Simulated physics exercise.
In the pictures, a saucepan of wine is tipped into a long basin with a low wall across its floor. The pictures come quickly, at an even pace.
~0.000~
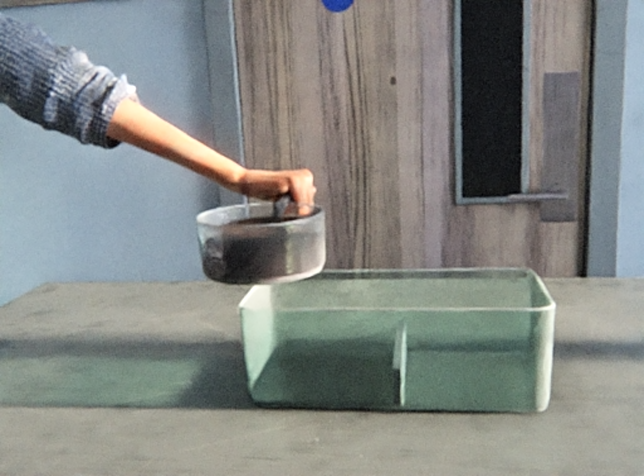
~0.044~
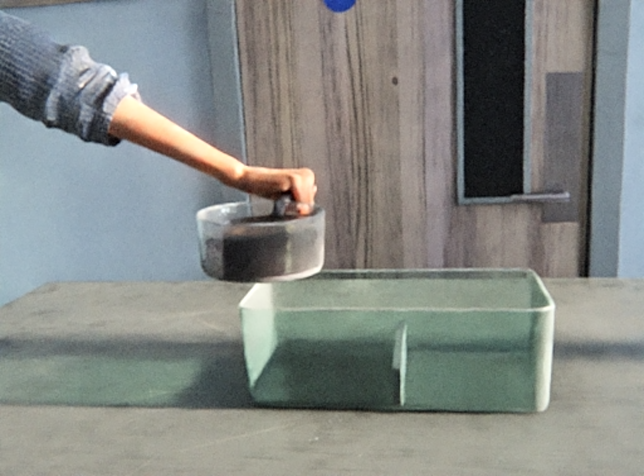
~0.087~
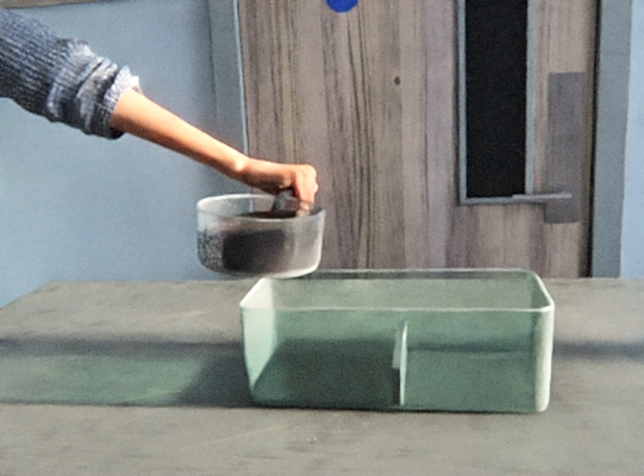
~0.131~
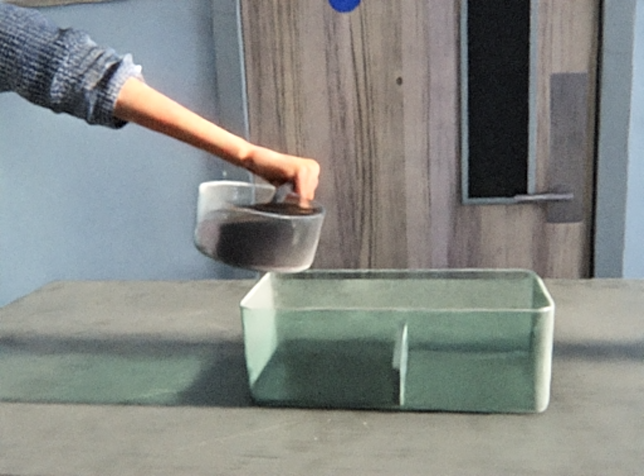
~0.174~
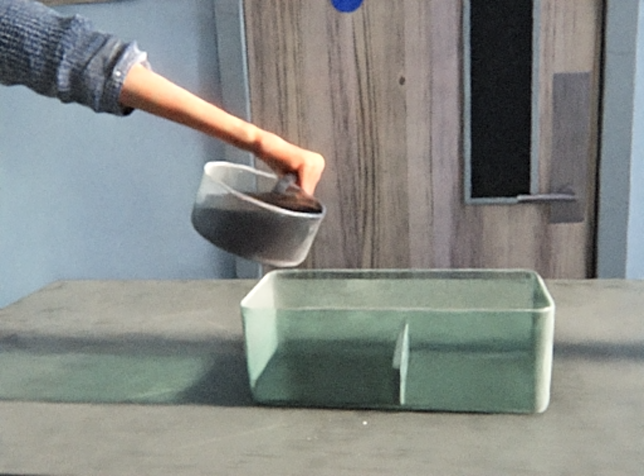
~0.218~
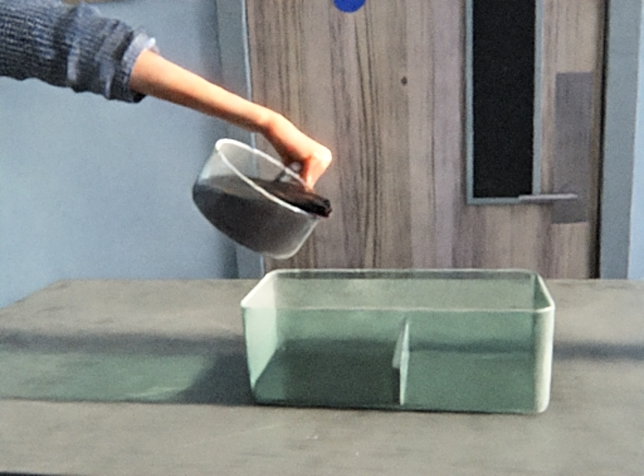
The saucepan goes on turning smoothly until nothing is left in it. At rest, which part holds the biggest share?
The fullest part is going to be the right one.
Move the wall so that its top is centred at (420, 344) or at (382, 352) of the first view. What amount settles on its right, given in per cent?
About 50 per cent, then about 65 per cent.
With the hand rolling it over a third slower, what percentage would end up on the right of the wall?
About 75 per cent would end up there.
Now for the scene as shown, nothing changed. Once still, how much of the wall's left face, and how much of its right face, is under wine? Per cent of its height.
Once it settles, the left reaches around 20 and the right around 50.
By 0.47 s the tilt is 105° and 34 per cent is still to pour, 6 is left of the wall and 5 right of it.
By 0.66 s the tilt is 112° and 2 per cent is still to pour, 9 is left of the wall and 79 right of it.
By 0.85 s the tilt is 112° and 0 per cent is still to pour, 18 is left of the wall and 53 right of it.
By 1.06 s the tilt is 112° and 0 per cent is still to pour, 30 is left of the wall and 64 right of it.
At rest 31 per cent lies left of the wall, 63 right of it and 6 outside.
